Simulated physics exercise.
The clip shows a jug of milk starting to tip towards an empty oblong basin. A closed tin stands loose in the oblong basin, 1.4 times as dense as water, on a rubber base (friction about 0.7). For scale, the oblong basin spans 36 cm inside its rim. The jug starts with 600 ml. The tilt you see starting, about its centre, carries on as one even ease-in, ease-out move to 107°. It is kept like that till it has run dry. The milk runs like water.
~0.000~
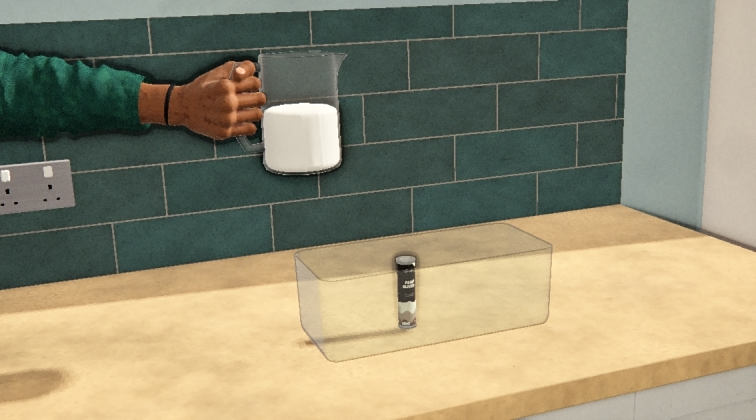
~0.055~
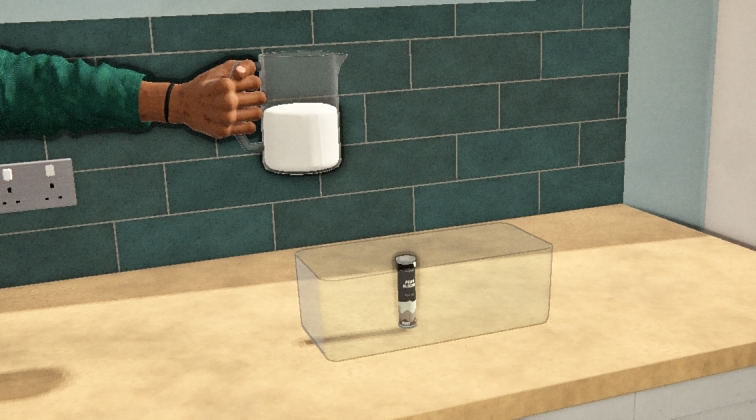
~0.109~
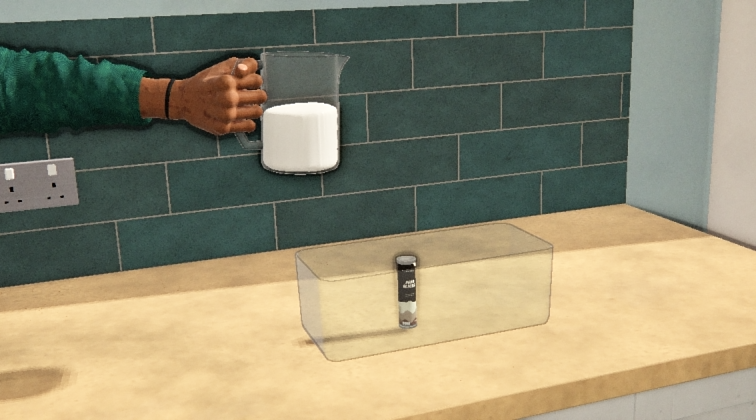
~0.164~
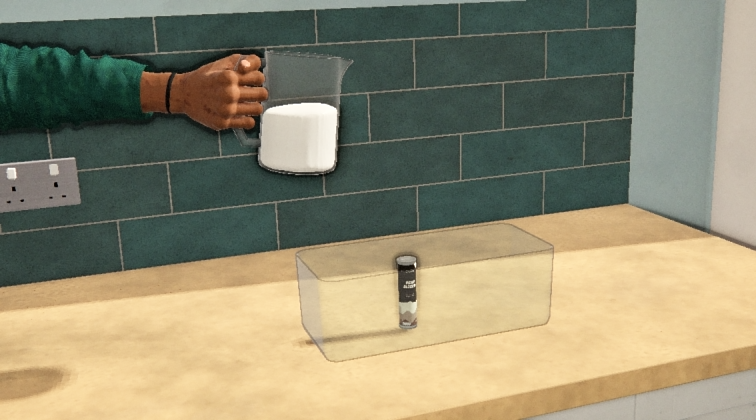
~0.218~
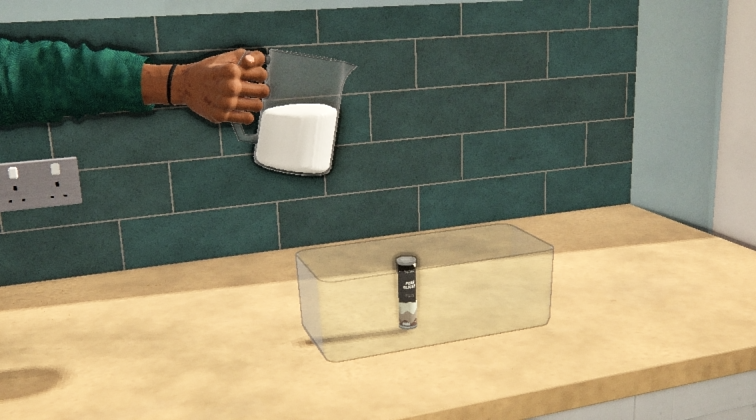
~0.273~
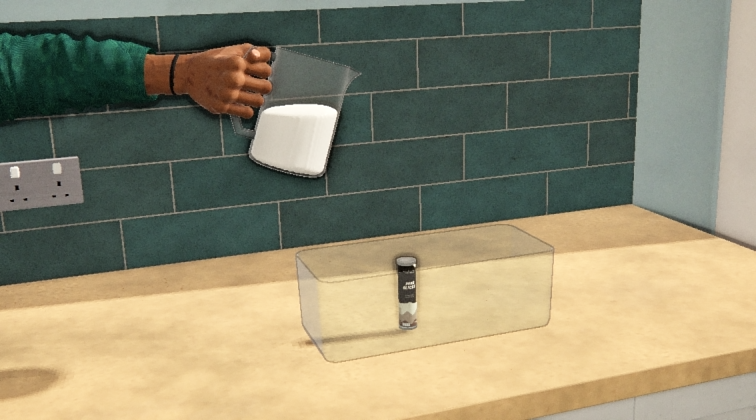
A hand in a green sleeve gradually tilting a clear jug of milk rightward above an oblong basin holding a small closed container.
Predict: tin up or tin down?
The tin remains upright.
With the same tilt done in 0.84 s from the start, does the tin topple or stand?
Then it stays up.
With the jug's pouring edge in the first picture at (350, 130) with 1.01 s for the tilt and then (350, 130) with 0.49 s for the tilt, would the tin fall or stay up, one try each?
First it falls; then it goes over.
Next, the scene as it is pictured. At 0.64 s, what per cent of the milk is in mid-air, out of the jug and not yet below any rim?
Some 2 per cent.
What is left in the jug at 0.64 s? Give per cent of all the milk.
Near 98 in a hundred.
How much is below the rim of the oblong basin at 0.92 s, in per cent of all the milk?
About 20 per cent.
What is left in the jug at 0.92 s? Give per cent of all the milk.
About 44 per cent.
After 0.64 s the tilt is 76° and 98 per cent is still to pour; the tin stands where it began.
After 0.92 s the tilt is 105° and 44 per cent is still to pour; the tin stands where it began.
After 1.20 s the tilt is 107° and 7 per cent is still to pour; the tin stands where it began.
After 1.51 s the tilt is 107° and 0 per cent is still to pour; the tin stands where it began.
In the end the tin stands where it began.
